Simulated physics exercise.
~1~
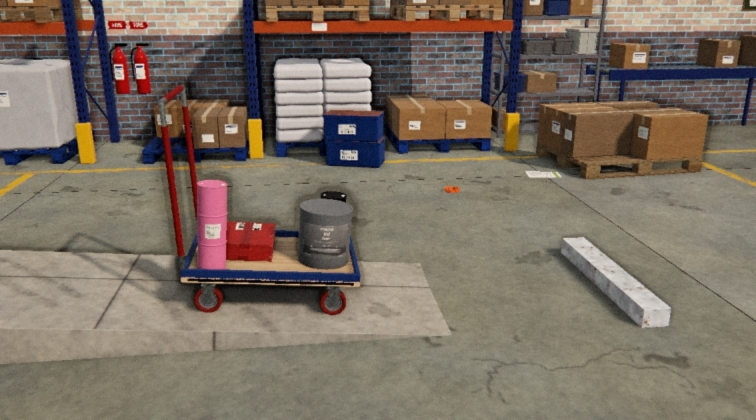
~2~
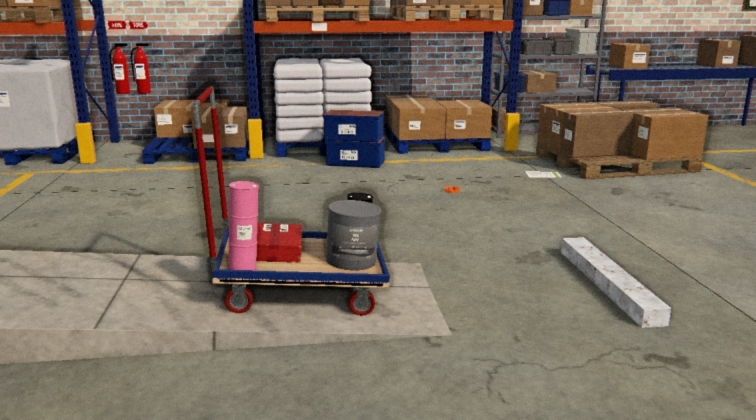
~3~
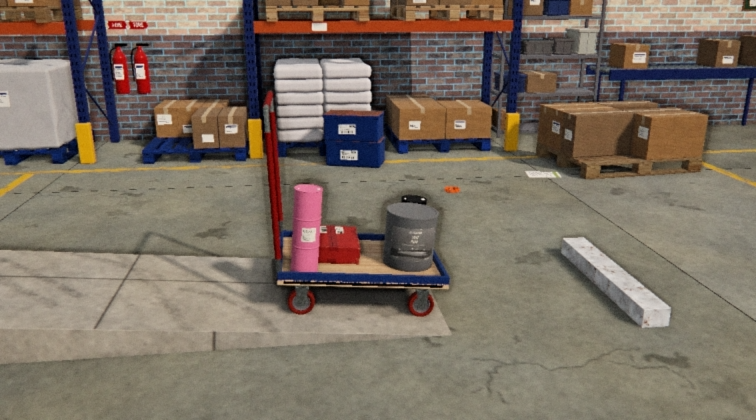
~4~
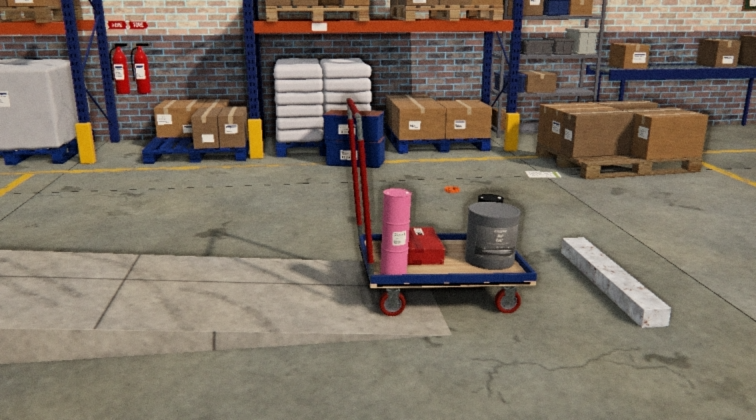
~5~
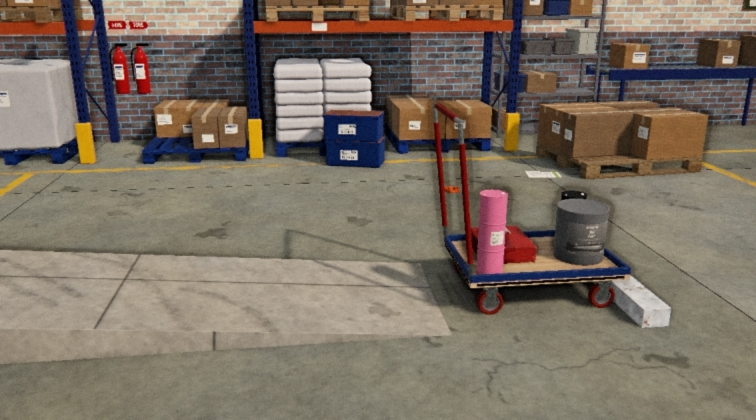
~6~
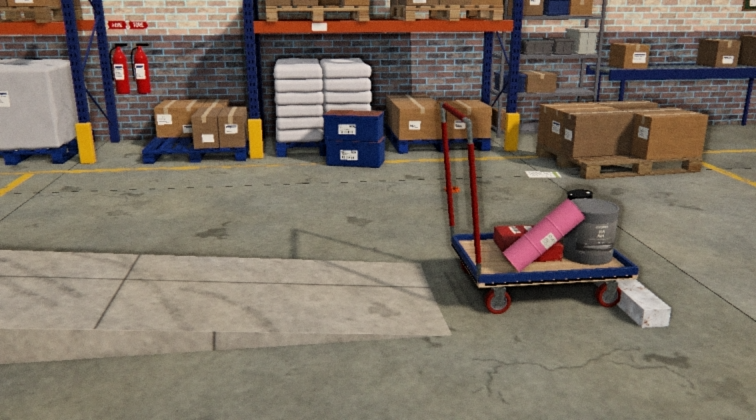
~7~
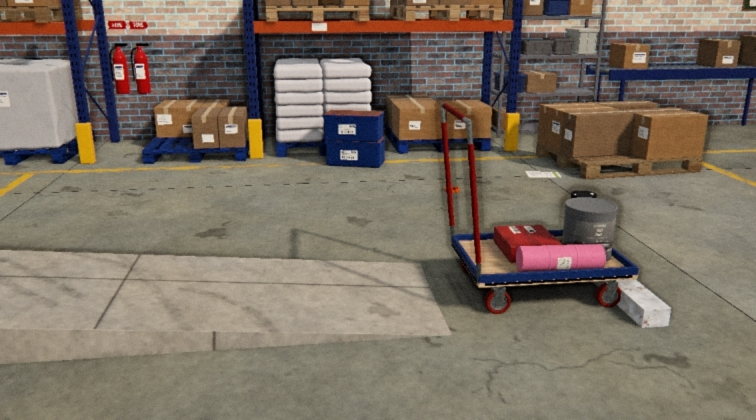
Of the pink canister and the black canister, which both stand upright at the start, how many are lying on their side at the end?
One of them is, the pink canister, which lies on its side on the deck while the black canister still stands.
